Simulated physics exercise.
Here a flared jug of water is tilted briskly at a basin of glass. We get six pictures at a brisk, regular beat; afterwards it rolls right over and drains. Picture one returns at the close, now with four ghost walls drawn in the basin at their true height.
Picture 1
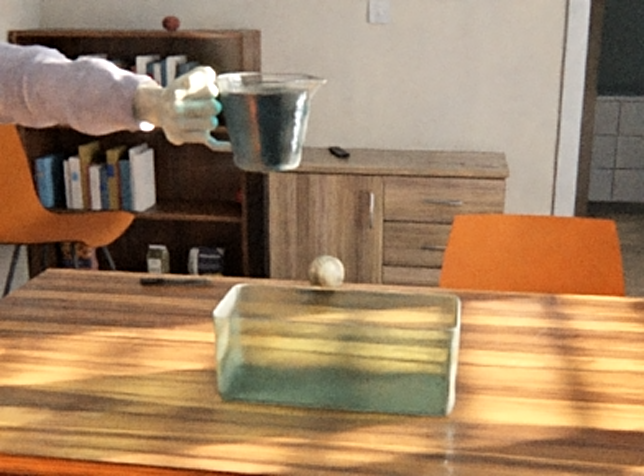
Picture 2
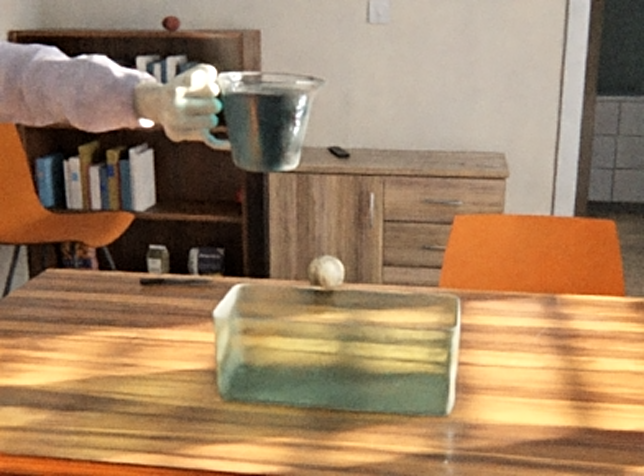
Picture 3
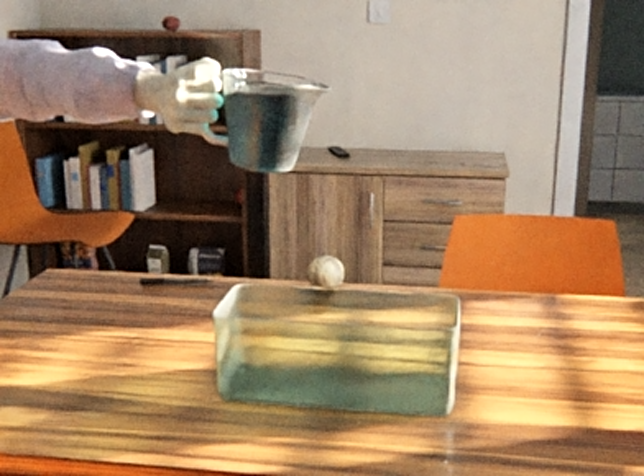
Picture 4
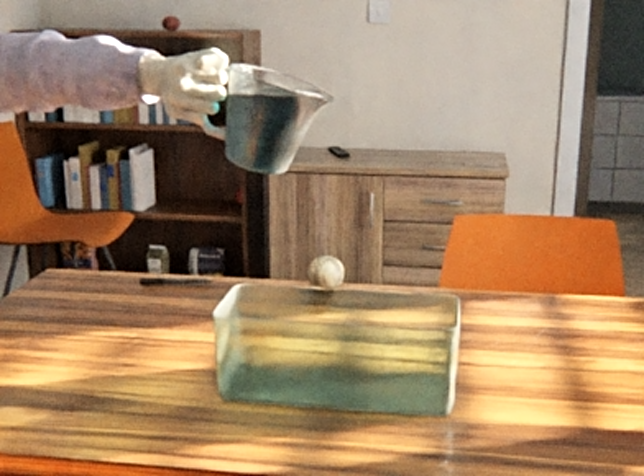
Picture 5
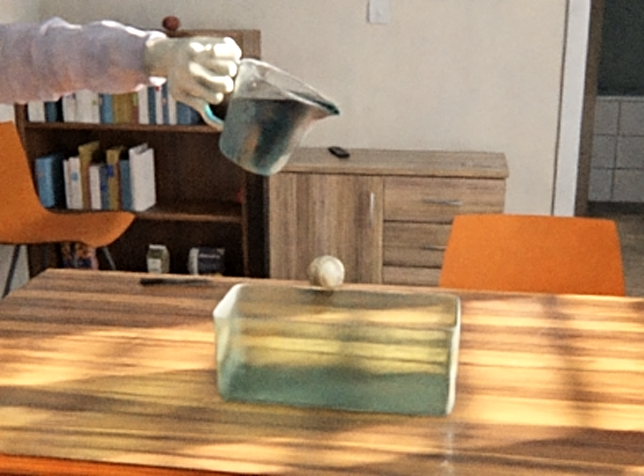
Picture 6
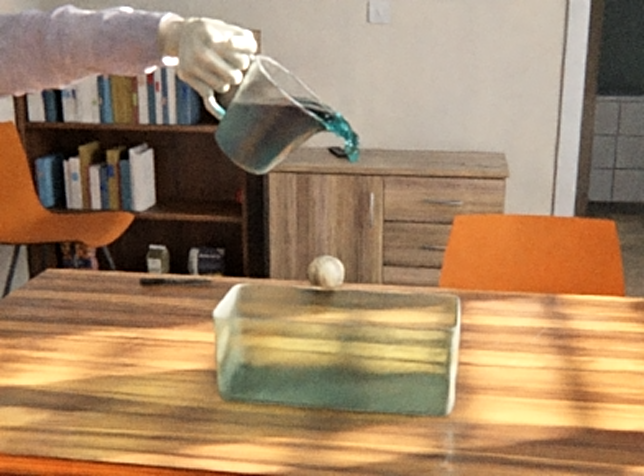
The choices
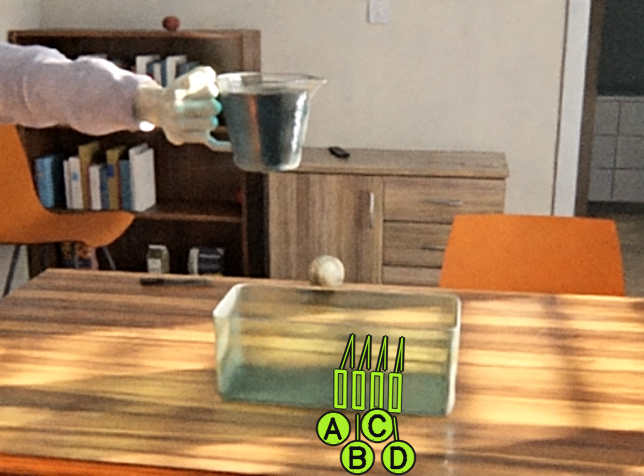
A gloved hand holds a flared jug of dark bluish water above a glass basin on a wooden table, then tilts it steadily to the right until teal water slips over the lip and curls downward through the air.
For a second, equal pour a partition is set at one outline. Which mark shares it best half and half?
Go for C.
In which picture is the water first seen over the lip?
In picture 5.
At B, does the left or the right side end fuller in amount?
More ends on the right.
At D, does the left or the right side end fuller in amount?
More ends on the left.
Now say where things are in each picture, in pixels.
Upright, lip at (325, 81); basin from (219, 397) to (453, 414); nothing has left yet.
Upright, lip at (326, 83); nothing has left yet.
Tipped about 7°, lip at (329, 89); nothing has left yet.
Tipped about 16°, lip at (334, 99); nothing has left yet.
Tipped about 27°, lip at (337, 113); water is over the lip, down to (337, 113).
Tipped about 41°, lip at (337, 130); water is over the lip, down to (351, 159).
On the marked copy, A at (339, 413); B at (357, 414); C at (375, 416); D at (394, 417).
With A, about 13 % ends left of the wall and 83 % right of it; 3 % is lost outside.
With B, about 25 % ends left of the wall and 71 % right of it; 3 % is lost outside.
With C, about 49 % ends left of the wall and 47 % right of it; 4 % is lost outside.
With D, about 76 % ends left of the wall and 19 % right of it; 5 % is lost outside.
